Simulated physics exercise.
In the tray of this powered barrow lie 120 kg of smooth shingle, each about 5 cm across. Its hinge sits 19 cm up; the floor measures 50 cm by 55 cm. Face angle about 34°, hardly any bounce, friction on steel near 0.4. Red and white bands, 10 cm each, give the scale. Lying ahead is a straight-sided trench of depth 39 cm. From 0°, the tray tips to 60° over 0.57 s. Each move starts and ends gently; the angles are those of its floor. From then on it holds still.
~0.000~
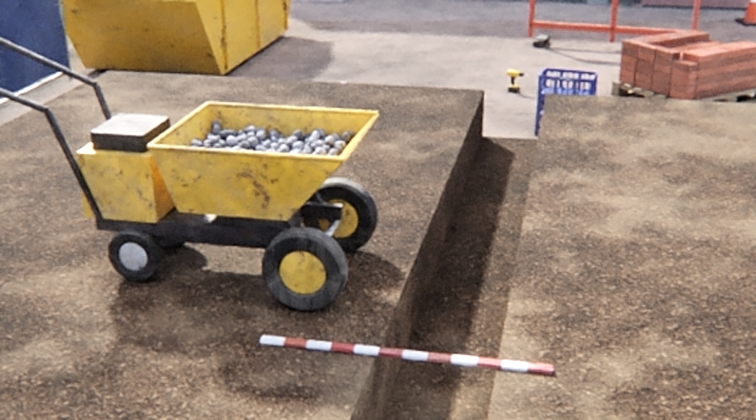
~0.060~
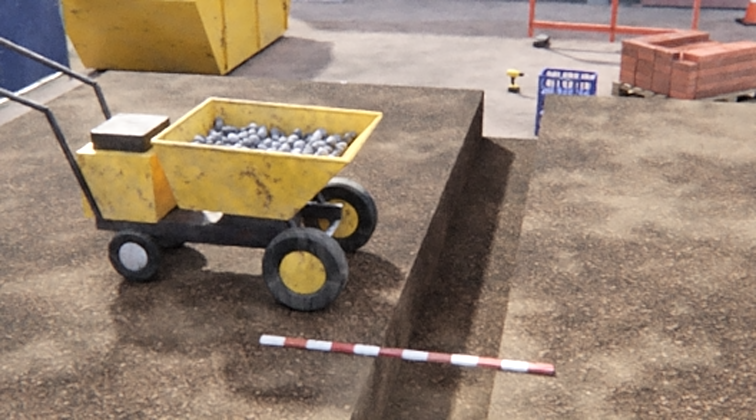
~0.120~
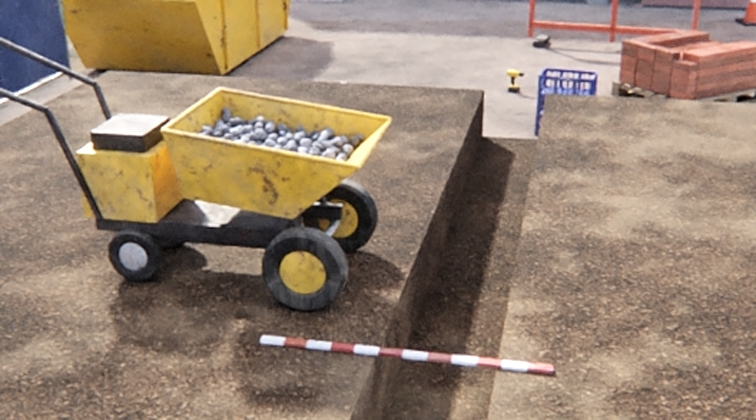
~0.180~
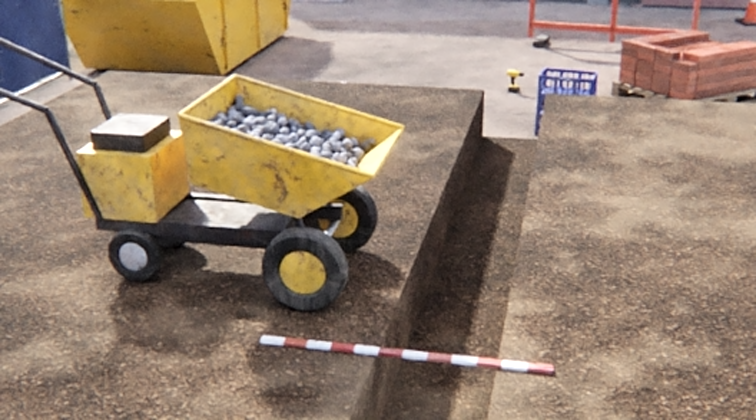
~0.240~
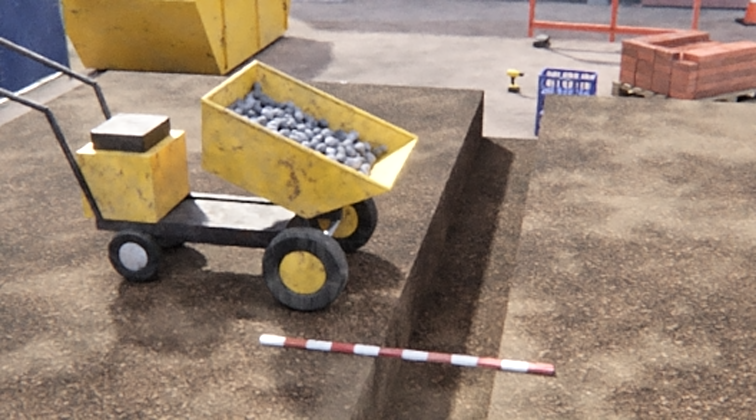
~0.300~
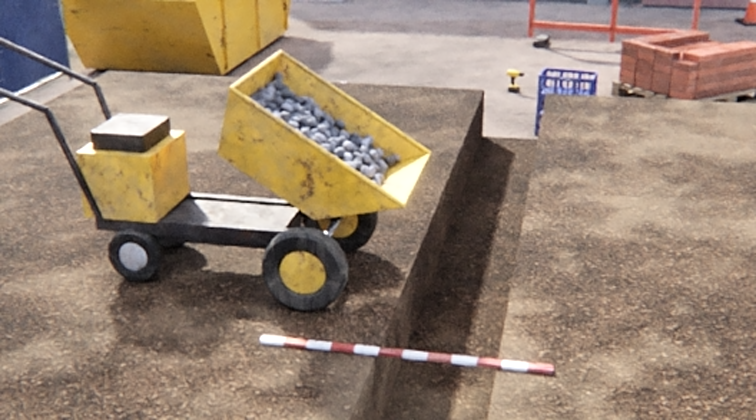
Building site, a yellow powered barrow standing beside a straight trench, its tray of grey stones steadily tilting down to the right.
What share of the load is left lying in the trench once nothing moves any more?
About 65 per cent.
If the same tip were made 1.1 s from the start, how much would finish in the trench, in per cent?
Then about 85 per cent.
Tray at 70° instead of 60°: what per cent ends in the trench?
About 60%.
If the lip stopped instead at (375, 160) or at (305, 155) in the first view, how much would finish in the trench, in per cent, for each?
Close to 40 percent in the first case, 90 percent in the second.
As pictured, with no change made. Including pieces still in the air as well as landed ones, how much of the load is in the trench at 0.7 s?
By that moment, roughly 5 per cent of the load.
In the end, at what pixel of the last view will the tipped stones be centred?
(490, 349).
After 0.4 s the floor is at 51°; 100 % in the tray; the foremost stones are at (403, 213).
After 0.7 s the floor is at 60°; 93 % in the tray, 7 % in the trench; the foremost stones are at (477, 258).
After 1.0 s the floor is at 60°; 38 % in the tray, 30 % in the trench, 32 % past the trench; the foremost stones are at (634, 312).
After 3.0 s the floor is at 60°; 0 % in the tray, 65 % in the trench, 35 % past the trench; the foremost stones are past the picture's edge.
